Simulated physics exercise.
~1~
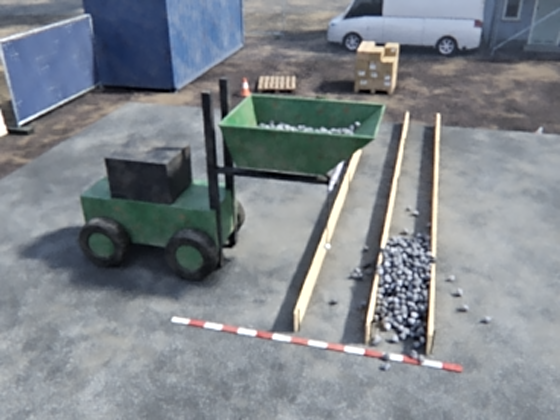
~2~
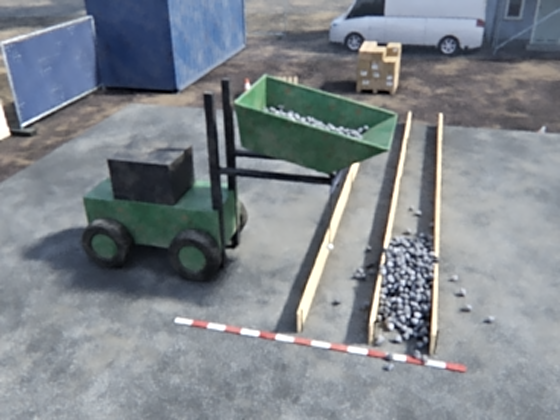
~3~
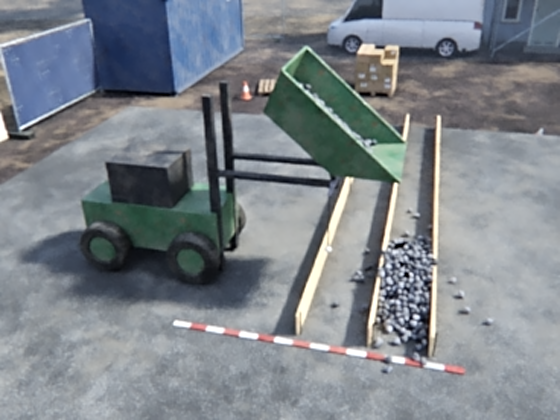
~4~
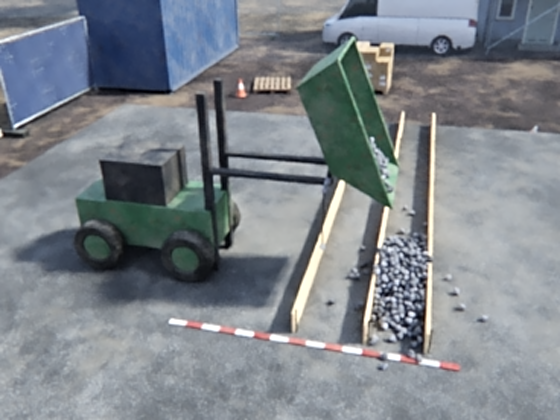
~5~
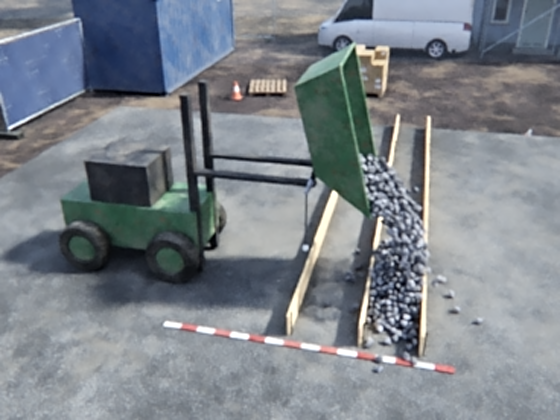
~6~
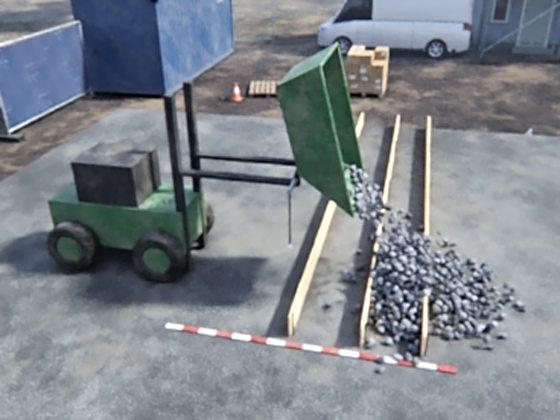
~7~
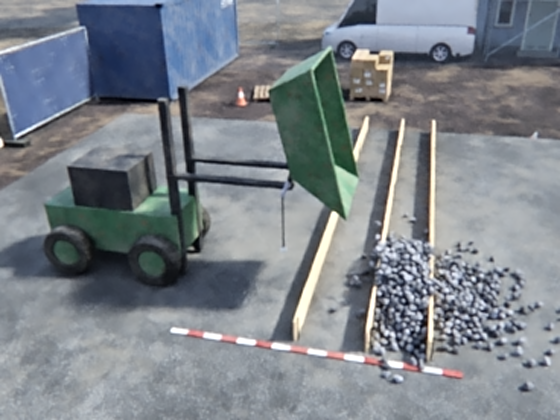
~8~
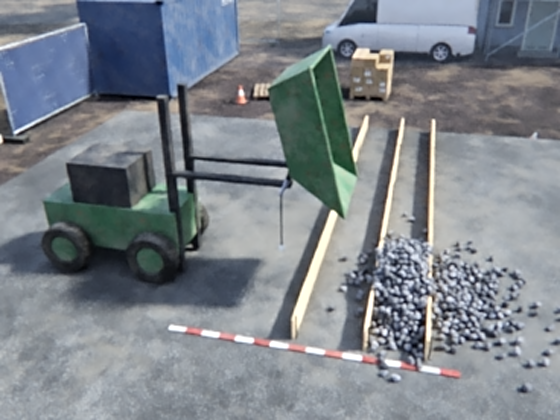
Green fork truck tipping a skip of grey stones over planks while backing left, the stones spilling beyond the last board.
